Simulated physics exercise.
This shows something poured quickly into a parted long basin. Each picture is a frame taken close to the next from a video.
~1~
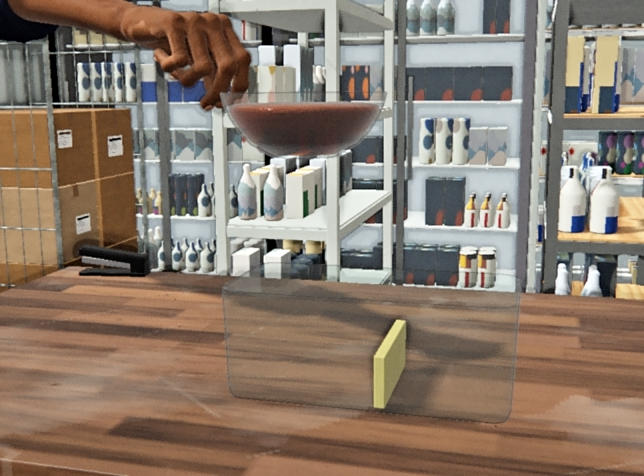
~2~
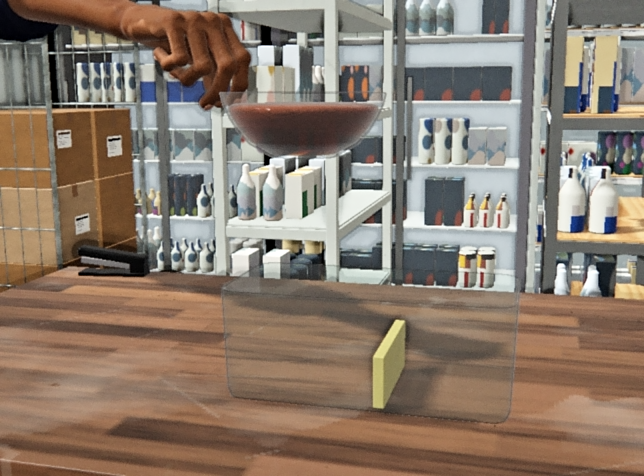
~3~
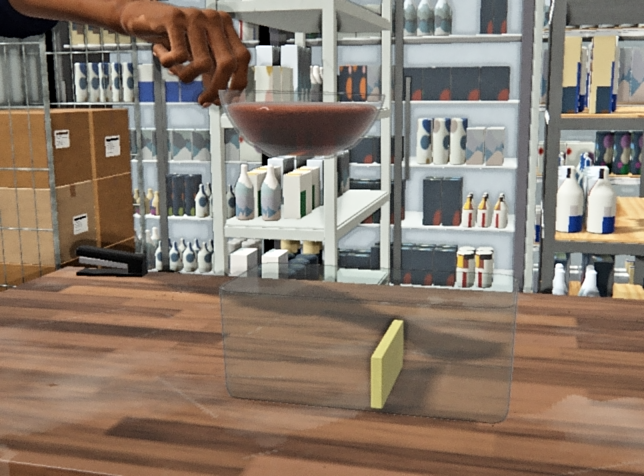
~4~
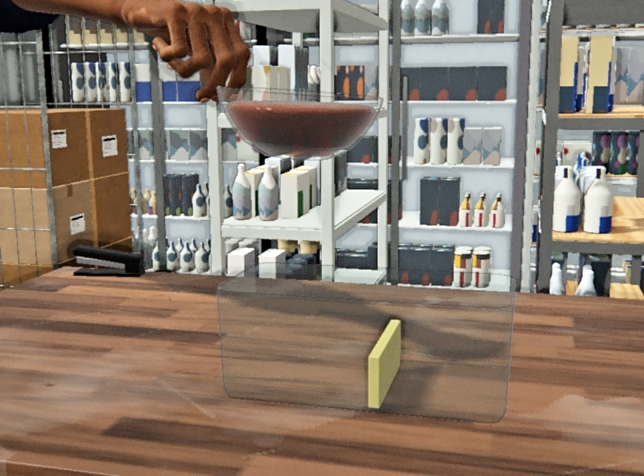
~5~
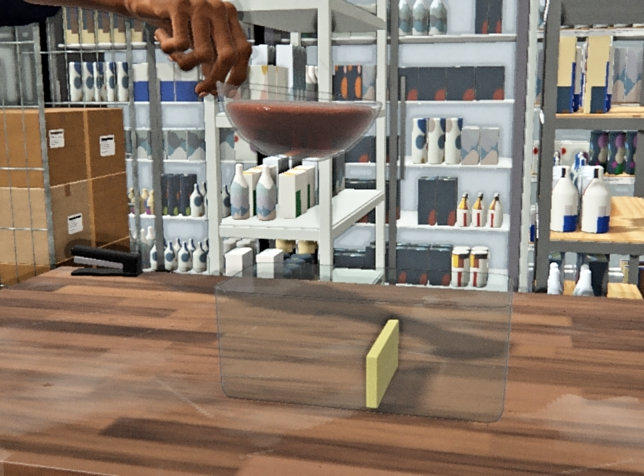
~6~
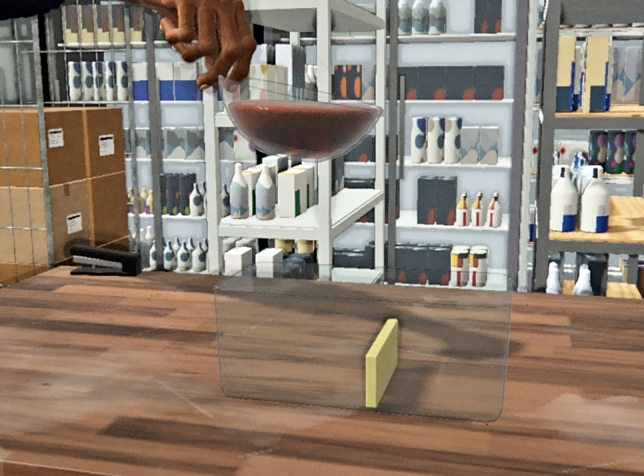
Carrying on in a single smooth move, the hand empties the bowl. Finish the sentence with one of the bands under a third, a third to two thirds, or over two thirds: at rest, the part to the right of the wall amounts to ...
At rest, the part to the right of the wall amounts to over two thirds.
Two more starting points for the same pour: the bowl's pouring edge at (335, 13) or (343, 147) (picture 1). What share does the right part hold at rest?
Close to 75 % for the first start and close to 55 % for the second.
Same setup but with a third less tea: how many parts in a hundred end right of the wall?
90 %.
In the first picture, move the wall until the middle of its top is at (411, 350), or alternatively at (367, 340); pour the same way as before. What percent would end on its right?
My guess is some 75 percent the first time and some 95 percent the second.
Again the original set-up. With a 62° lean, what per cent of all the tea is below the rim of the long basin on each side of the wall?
Near 0 in a hundred left, near 20 in a hundred right.
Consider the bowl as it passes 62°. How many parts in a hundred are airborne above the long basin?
40 %.
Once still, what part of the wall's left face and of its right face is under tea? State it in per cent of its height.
Left 0 %, right 70 %.
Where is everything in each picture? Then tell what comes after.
In the first picture, it leans 0°; its right rim is at (385, 94); the tea meets the walls at (235, 106) and (380, 106); the long basin's rim runs from (242, 277) to (519, 293); the wall's top is at (391, 339).
In the second picture, it leans 1°; its right rim is at (384, 95); the tea meets the walls at (234, 105) and (379, 106).
In the third picture, it leans 2°; its right rim is at (383, 97); the tea meets the walls at (234, 104) and (378, 107).
In the fourth picture, it leans 5°; its right rim is at (381, 101); the tea meets the walls at (232, 103) and (376, 109).
In the fifth picture, it leans 8°; its right rim is at (380, 106); the tea meets the walls at (232, 103) and (377, 110).
In the sixth picture, it leans 12°; its right rim is at (380, 112); the tea meets the walls at (234, 102) and (379, 110).
A moment on, the bowl is tipped part way and 36 per cent is still to pour, 0 is left of the wall and 22 right of it.
Next, the bowl is tipped on its side and 1 per cent is still to pour, 4 is left of the wall and 89 right of it.
Then the bowl is tipped on its side and 0 per cent is still to pour, 8 is left of the wall and 91 right of it.
Later the bowl is tipped on its side and 0 per cent is still to pour, 8 is left of the wall and 91 right of it.
In the end 8 per cent lies left of the wall, 92 right of it and 1 outside.
